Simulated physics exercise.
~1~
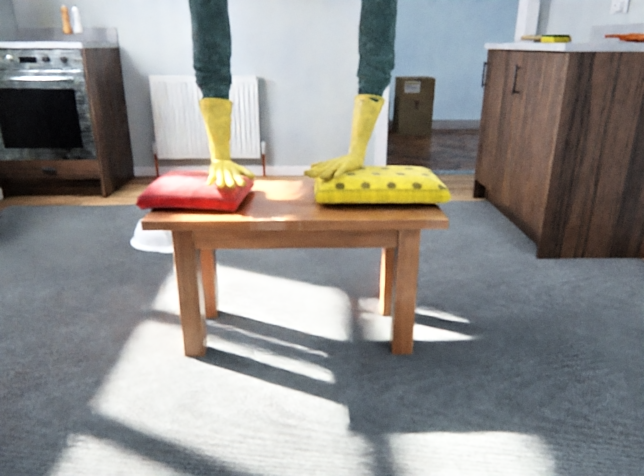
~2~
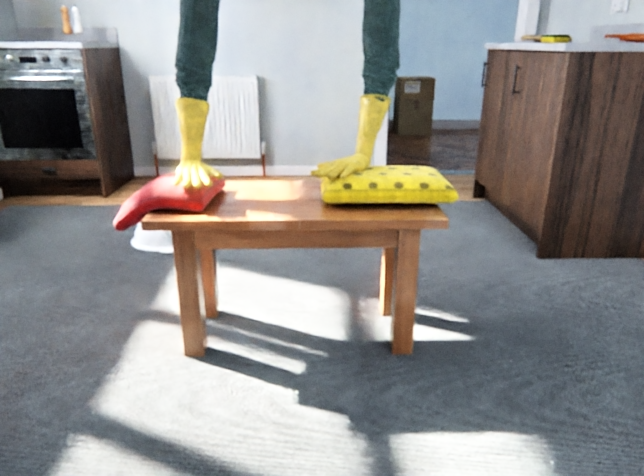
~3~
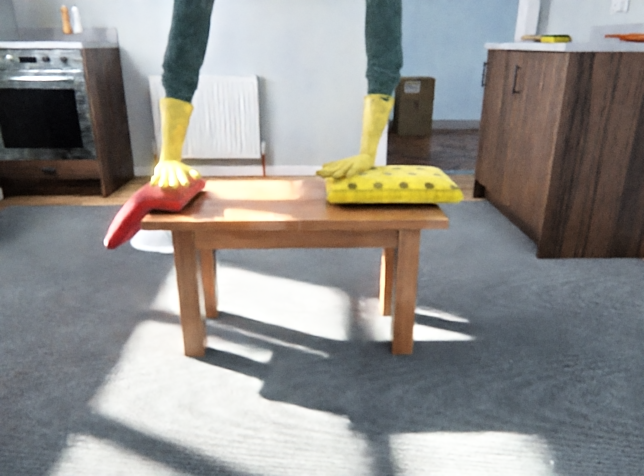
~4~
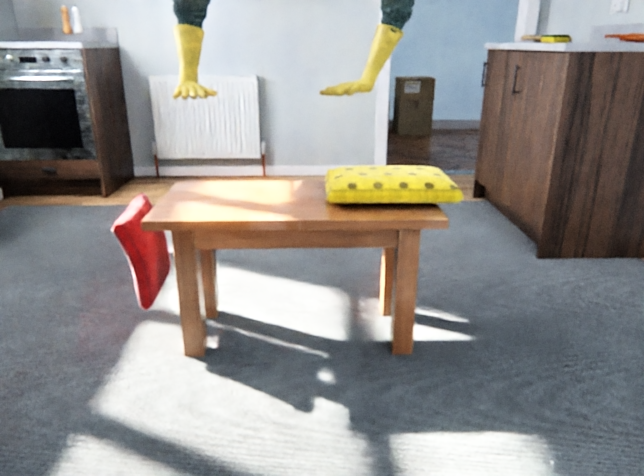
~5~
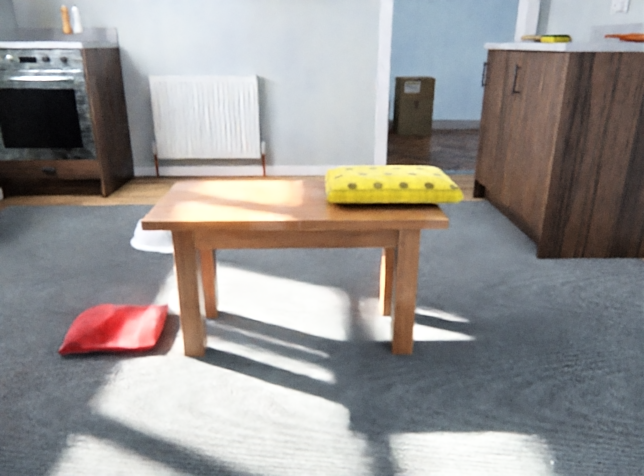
A red soft bag rests at the left end of a low wooden table and a yellow spotted pillow at the right, seen from the front in a sunlit room with grey carpet. Two hands in yellow gloves press on them and push them apart. The bag slides left until it droops over the table's edge, while the pillow shifts slightly right. The hands then lift away, and the bag tips off the end and falls. It ends lying on the carpet left of the table, with the pillow still on top and the hands out of view.
